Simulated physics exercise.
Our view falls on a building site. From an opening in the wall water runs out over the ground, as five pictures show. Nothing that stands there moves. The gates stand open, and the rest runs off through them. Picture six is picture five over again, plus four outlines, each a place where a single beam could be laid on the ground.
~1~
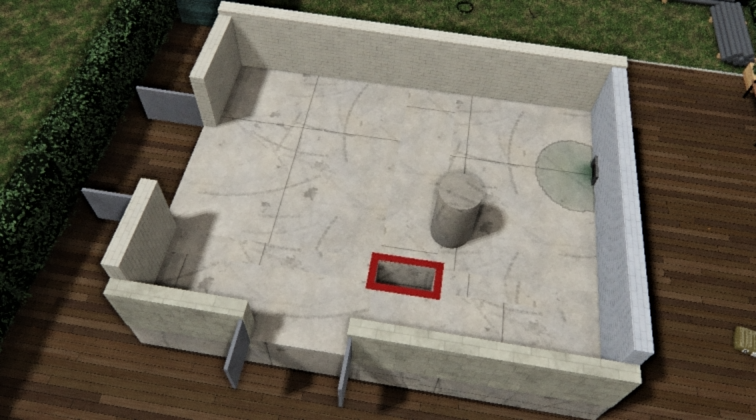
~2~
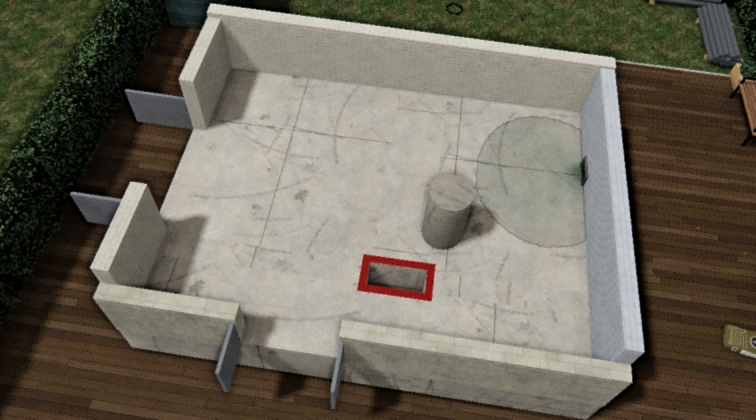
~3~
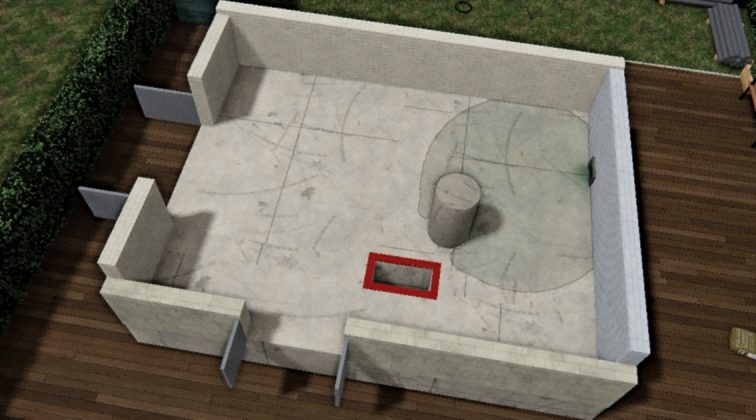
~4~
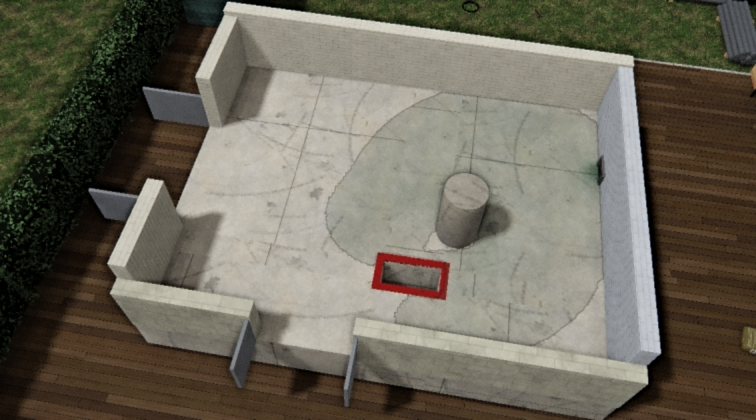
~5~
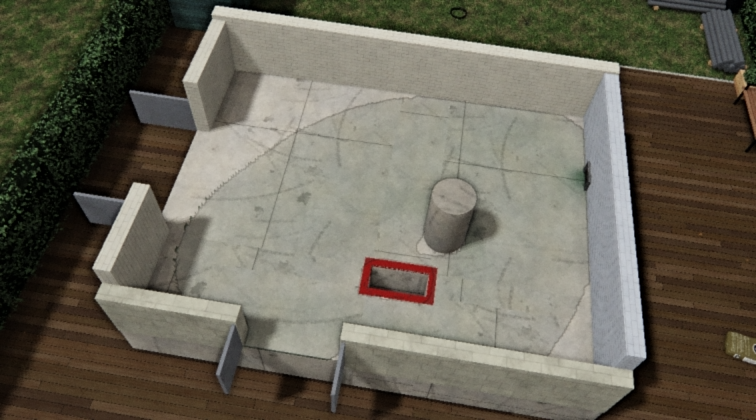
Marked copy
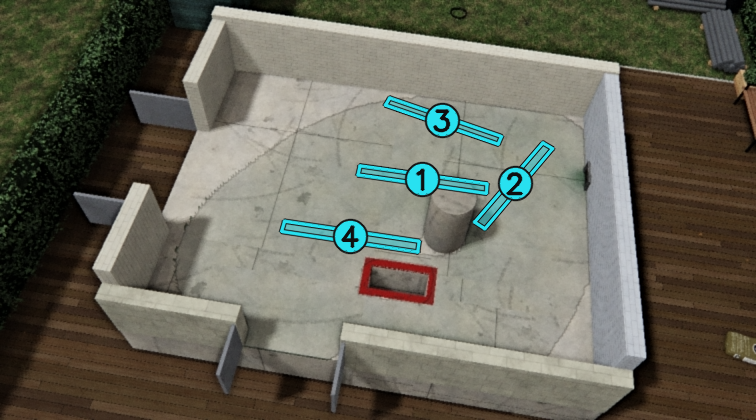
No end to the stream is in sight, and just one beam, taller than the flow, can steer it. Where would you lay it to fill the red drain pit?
2 beats the others.
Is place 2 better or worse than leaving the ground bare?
Better.
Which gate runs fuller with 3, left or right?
More leaves on the left.
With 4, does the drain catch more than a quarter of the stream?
No.
On the marked copy, 1 from (359, 170) to (486, 188); 2 from (479, 225) to (547, 145); 3 from (387, 101) to (499, 140); 4 from (283, 226) to (418, 246).
With 1, about 11 % of the stream goes into the red drain pit, about 89 % out by the gates.
With 2, about 19 % of the stream goes into the red drain pit, about 81 % out by the gates.
With 3, about 12 % of the stream goes into the red drain pit, about 87 % out by the gates.
With 4, about 11 % of the stream goes into the red drain pit, about 89 % out by the gates.
